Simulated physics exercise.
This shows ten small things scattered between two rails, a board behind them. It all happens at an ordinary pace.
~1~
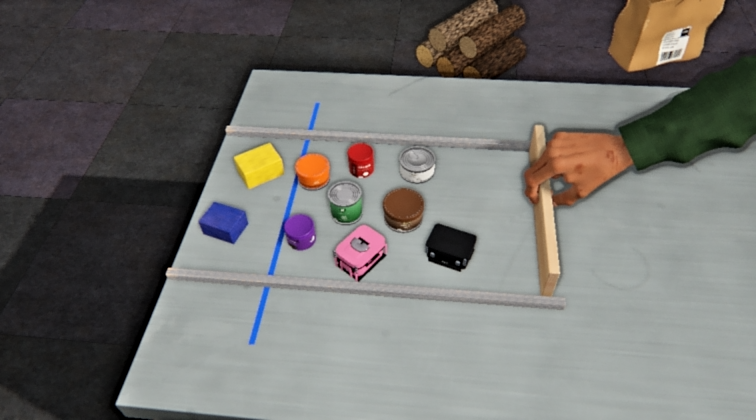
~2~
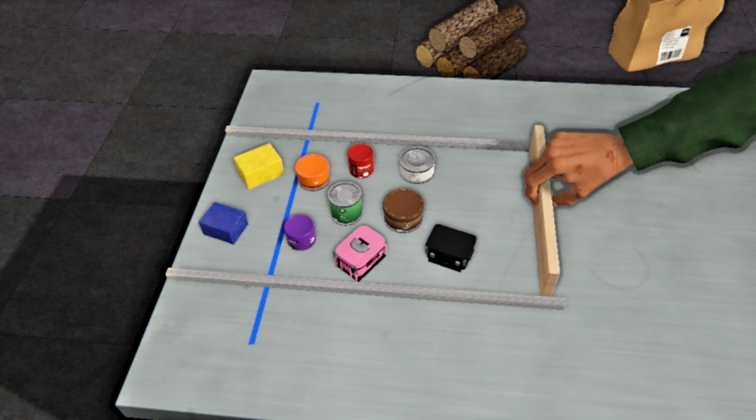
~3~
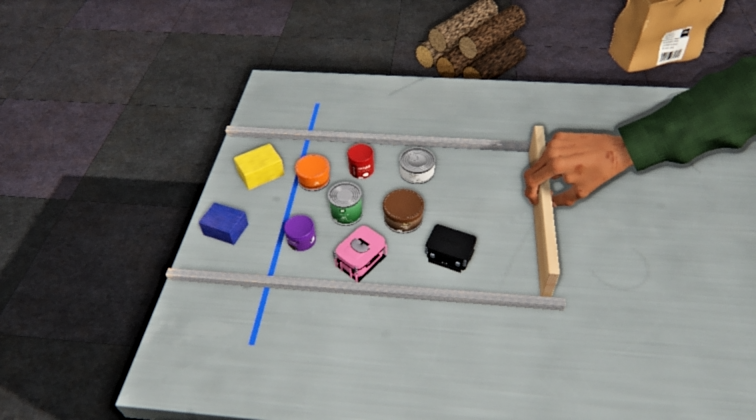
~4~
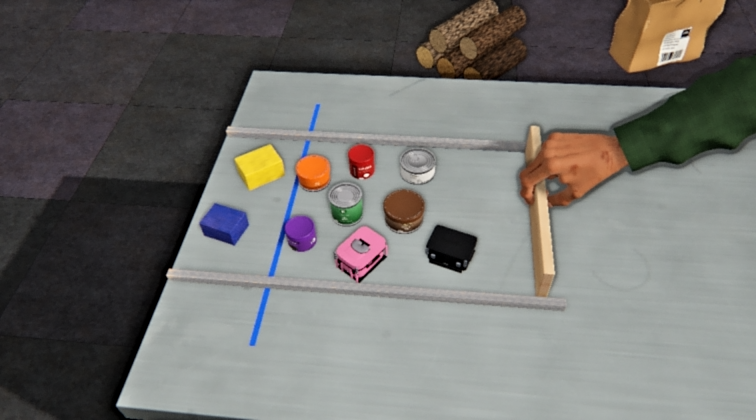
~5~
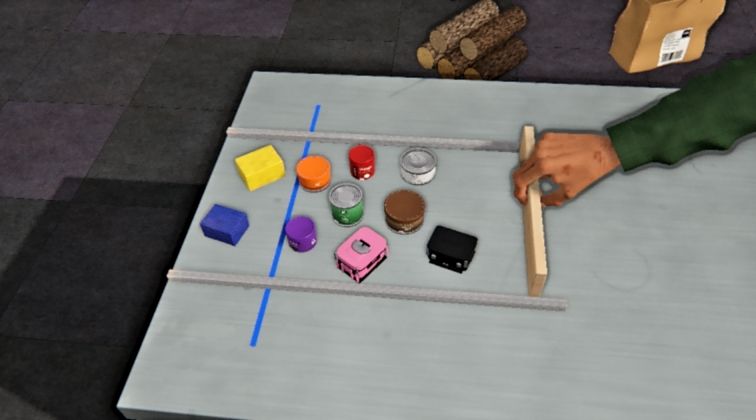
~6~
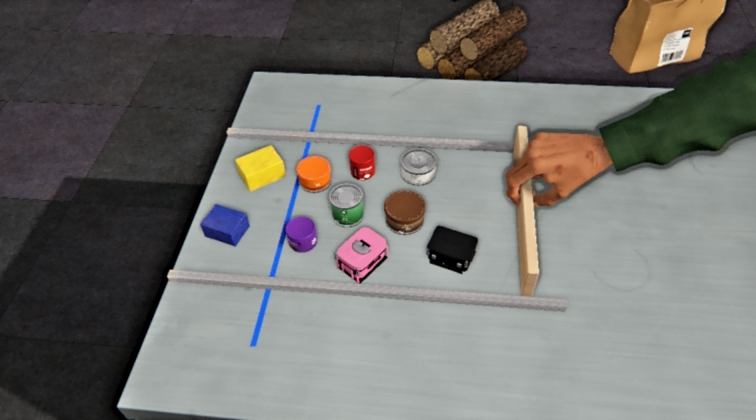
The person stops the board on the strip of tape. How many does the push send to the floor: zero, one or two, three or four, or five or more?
In the end the number that fall off is zero.
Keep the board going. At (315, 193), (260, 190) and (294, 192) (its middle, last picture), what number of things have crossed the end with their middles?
Place by place, 0, 1 and 0.
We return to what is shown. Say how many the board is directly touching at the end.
It touches 4.
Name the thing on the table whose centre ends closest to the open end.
The blue block ends nearest.
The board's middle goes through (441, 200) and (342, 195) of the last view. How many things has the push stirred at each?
The counts are 1 and 8.
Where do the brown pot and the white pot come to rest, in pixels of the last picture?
First (269, 204), then (288, 148).
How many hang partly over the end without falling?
The number is 1.
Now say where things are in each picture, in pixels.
In the first frame, blue block (224, 223); yellow block (259, 166); orange tin (313, 172); board (542, 205); tape (290, 203).
In the second frame, yellow block (259, 166); green pot (346, 204).
In the third frame, orange tin (313, 173); board (542, 205).
In the fourth frame, blue block (225, 224); brown pot (404, 212).
In the fifth frame, yellow block (260, 168); white pot (418, 167).
In the sixth frame, blue block (225, 225); yellow block (261, 168); orange tin (314, 174); board (524, 205); tape (292, 205).
Early on, none off yet; blue block at rest near (225, 225); yellow block at rest near (261, 168); orange tin at rest near (314, 174).
A while later, none off yet; blue block at rest near (225, 225); yellow block at rest near (261, 168); orange tin travelled a little near (301, 176).
Finally, the number that fall off is zero.
